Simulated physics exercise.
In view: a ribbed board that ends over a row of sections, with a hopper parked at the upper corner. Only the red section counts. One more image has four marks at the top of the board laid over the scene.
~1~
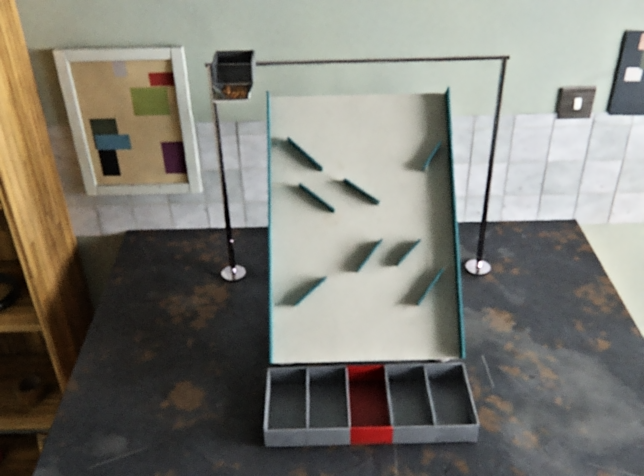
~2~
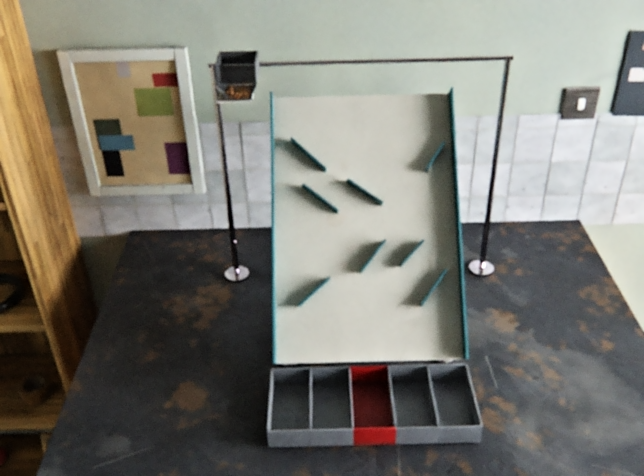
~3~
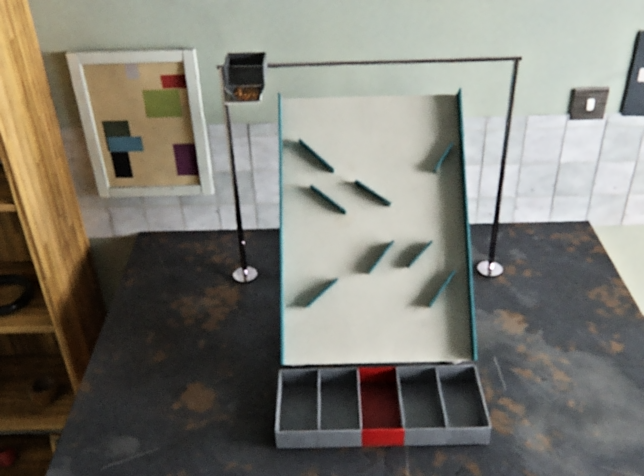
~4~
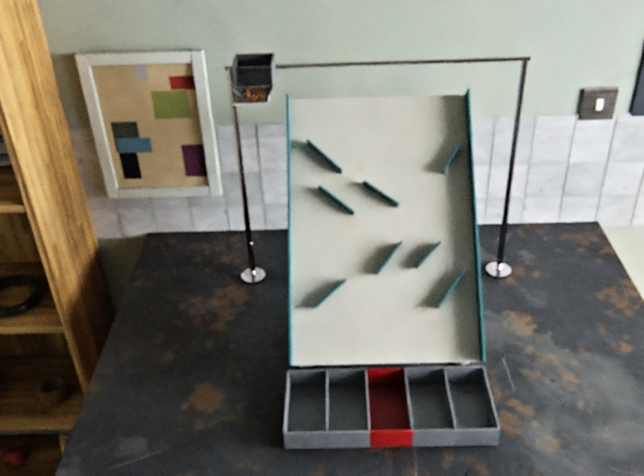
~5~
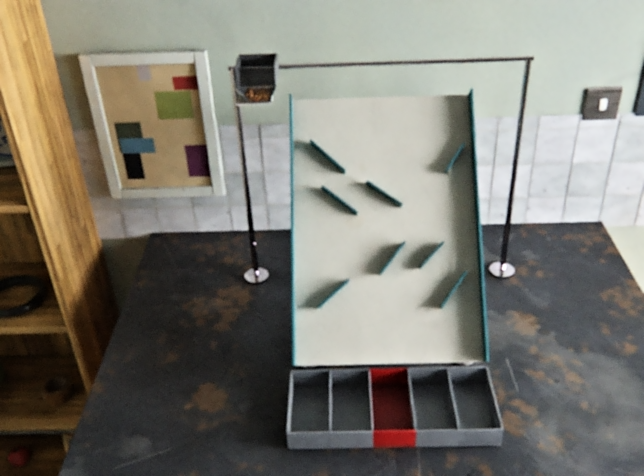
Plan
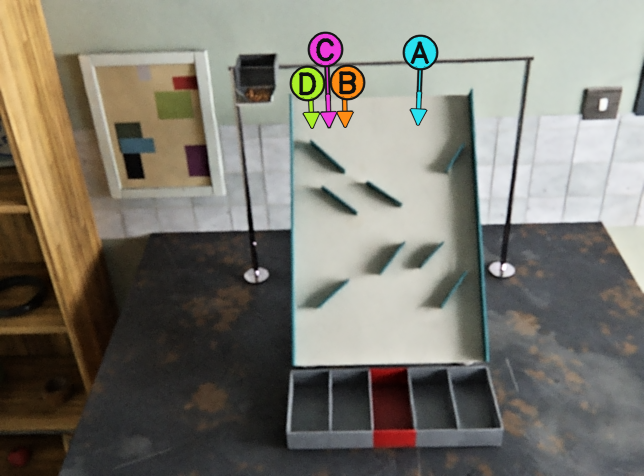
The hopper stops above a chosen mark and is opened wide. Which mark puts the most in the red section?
It is A.
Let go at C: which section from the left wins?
The second from the left.
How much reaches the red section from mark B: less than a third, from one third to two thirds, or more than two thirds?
Less than a third.
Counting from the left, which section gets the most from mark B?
It is the second one.
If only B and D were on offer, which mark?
Mark B.
On the marked copy, mark A meets the board at (418, 119); mark B meets the board at (345, 121); mark C meets the board at (328, 121); mark D meets the board at (311, 122).
If A is chosen, roughly half in the red section, roughly a third in other sections, about a tenth outside the box.
If B is chosen, roughly a quarter in the red section, the larger part in other sections, just a few outside the box.
If C is chosen, roughly a quarter in the red section, roughly two thirds in other sections, about a tenth outside the box.
If D is chosen, about a tenth in the red section, roughly two thirds in other sections, roughly a quarter outside the box.
